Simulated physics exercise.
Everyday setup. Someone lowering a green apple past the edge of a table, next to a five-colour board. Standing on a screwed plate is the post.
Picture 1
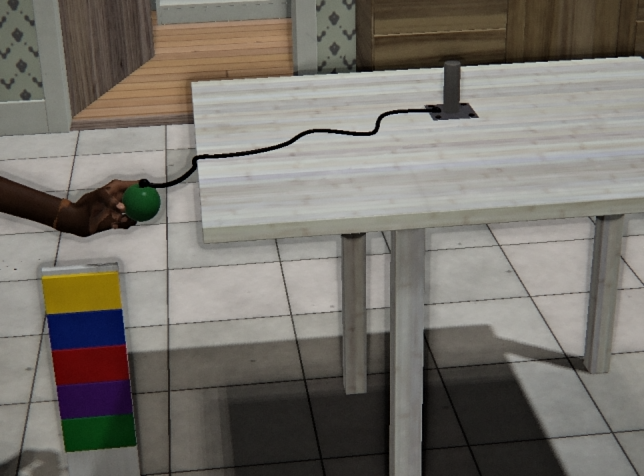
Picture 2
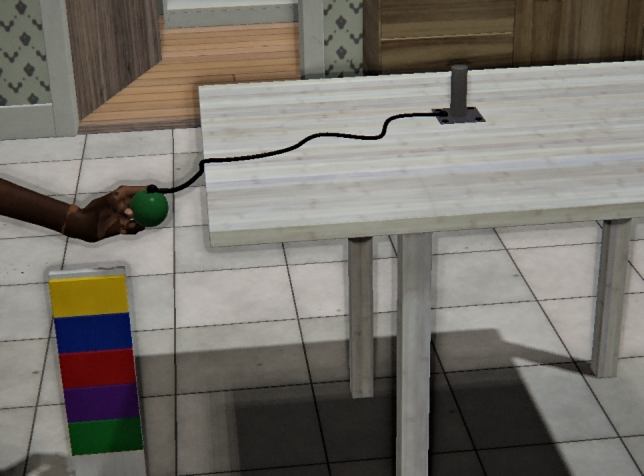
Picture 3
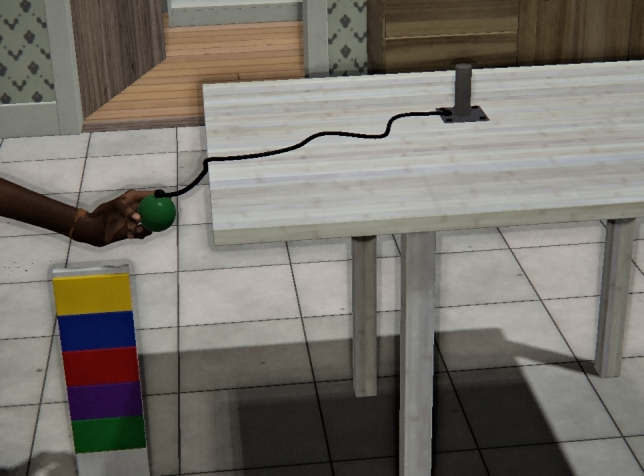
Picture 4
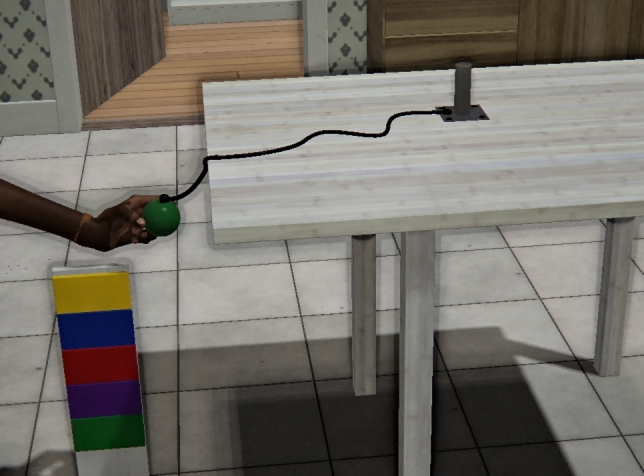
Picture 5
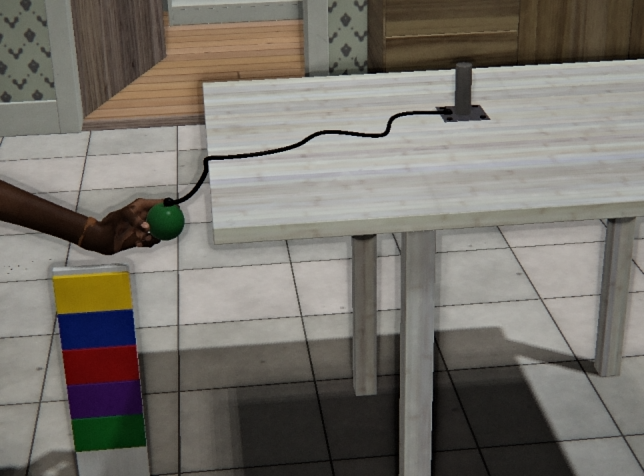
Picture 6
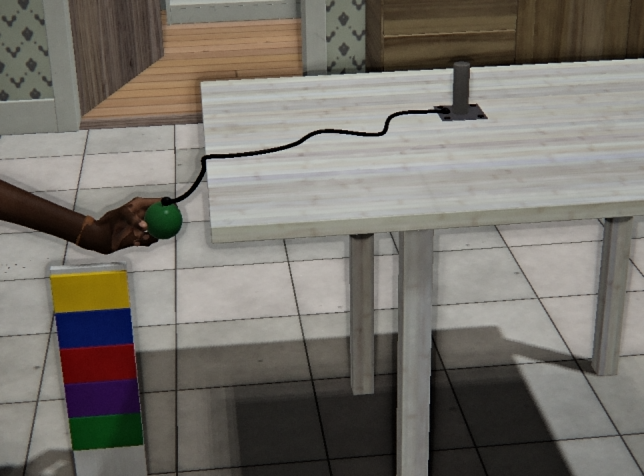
A hand holding a green ball-like object on a black cord moves slightly right and down toward the table's left edge, as the view shifts a little. Then it stays nearly still beside the pale table, the cord trailing across the top to an upright post, above a panel striped yellow, blue, red, purple and green.
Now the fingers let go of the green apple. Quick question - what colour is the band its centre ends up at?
It's the yellow band.
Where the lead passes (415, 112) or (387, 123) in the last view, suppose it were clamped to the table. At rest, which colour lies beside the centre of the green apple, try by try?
In order: Yellow; yellow.
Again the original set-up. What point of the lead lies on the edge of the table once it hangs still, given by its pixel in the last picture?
Roughly (261, 153).
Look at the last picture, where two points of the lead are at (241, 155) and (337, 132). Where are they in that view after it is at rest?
At (205, 172), then (302, 135).
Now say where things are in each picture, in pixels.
In the first picture, green apple (141, 202); yellow (82, 294); blue (86, 331); red (91, 366); purple (95, 401); green (99, 434).
In the second picture, green apple (149, 208); lead through (416, 115) (383, 133) (329, 135) (283, 151) (211, 162).
In the third picture, green apple (157, 213).
In the fourth picture, green apple (161, 218); lead through (420, 113) (387, 131) (333, 132) (287, 149) (215, 159).
In the fifth picture, green apple (165, 222).
In the sixth picture, green apple (163, 220); lead through (418, 112) (385, 130) (331, 131) (285, 148) (213, 158).
A little later, apple near (185, 279); level with yellow.
Next, apple near (237, 272); level with yellow.
Later still, apple near (221, 281); level with yellow.
When it is over, apple near (216, 281); level with yellow. Its centre hangs level with the yellow band.
